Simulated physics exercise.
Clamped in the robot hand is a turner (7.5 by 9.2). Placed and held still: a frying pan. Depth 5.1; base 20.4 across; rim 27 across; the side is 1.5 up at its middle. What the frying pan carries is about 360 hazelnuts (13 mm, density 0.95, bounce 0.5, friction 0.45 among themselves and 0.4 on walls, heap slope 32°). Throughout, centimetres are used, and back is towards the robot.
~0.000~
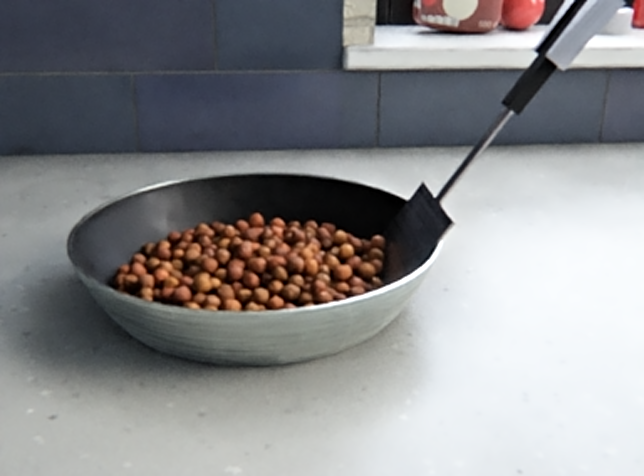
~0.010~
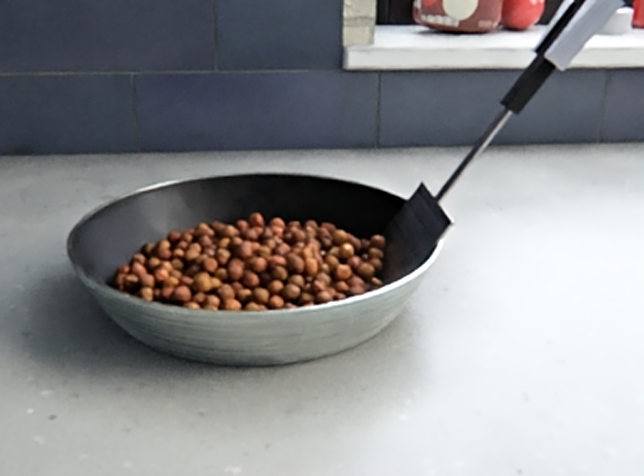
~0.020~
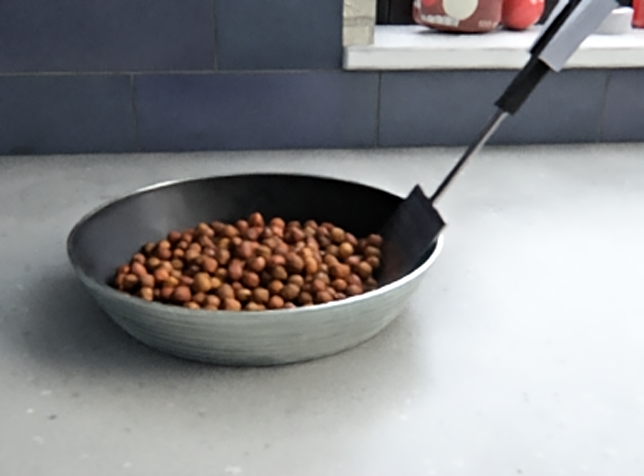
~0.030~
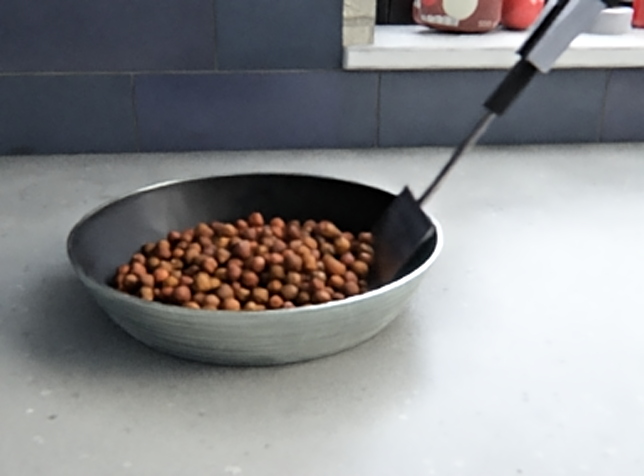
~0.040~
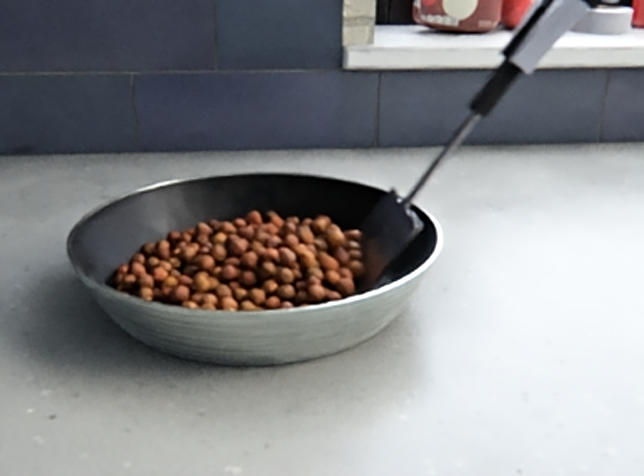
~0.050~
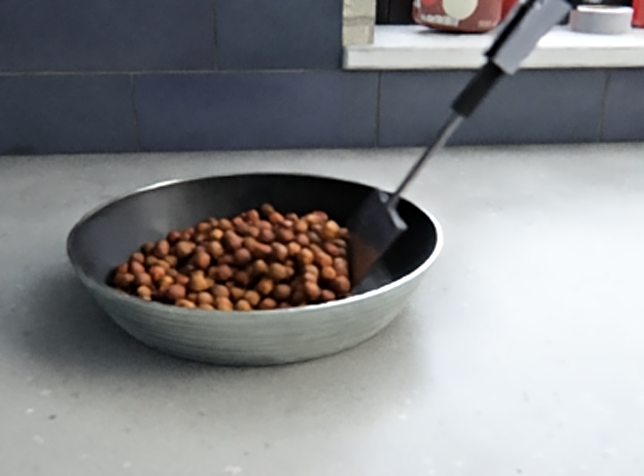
On a grey countertop against dark tiles, a black turner rests at the right side of a frying pan of hazelnuts, then slides left inside it, pushing the nuts into a slightly higher heap while the pan stays still.
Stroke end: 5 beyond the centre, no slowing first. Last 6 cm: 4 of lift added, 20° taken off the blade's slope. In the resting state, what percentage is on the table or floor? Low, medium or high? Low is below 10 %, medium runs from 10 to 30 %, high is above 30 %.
The share is medium, from 10 to 30 %.
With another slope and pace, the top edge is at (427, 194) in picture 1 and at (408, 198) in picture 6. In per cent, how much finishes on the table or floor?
About 0 per cent.
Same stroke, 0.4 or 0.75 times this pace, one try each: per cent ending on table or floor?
Estimates in order: 0 per cent, 5 per cent.
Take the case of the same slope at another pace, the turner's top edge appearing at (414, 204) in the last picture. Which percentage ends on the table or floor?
Expect some 0 per cent there.
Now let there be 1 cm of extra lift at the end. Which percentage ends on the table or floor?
Result: Approx. 5 %.
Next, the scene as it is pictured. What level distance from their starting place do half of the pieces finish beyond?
Around 3 cm, measured level.
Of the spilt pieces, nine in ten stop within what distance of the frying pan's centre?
It comes out at close to 80 centimetres.
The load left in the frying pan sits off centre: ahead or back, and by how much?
Ahead, by around 4.5 cm.
After 0.08 s, sloping 55°, highest piece 7 above the table; 359 in the frying pan.
After 0.10 s, sloping 49°, highest piece 8 above the table; 359 in the frying pan.
After 0.32 s, sloping 35°, highest piece 7 above the table; 302 in the frying pan, 40 on the table or floor, 17 on the blade or in flight.
After 1.37 s, sloping 35°, highest piece 4 above the table; 301 in the frying pan, 58 on the table or floor.
In the end, 301 in the frying pan, 58 on the table or floor. That is 16 % on the table or floor.
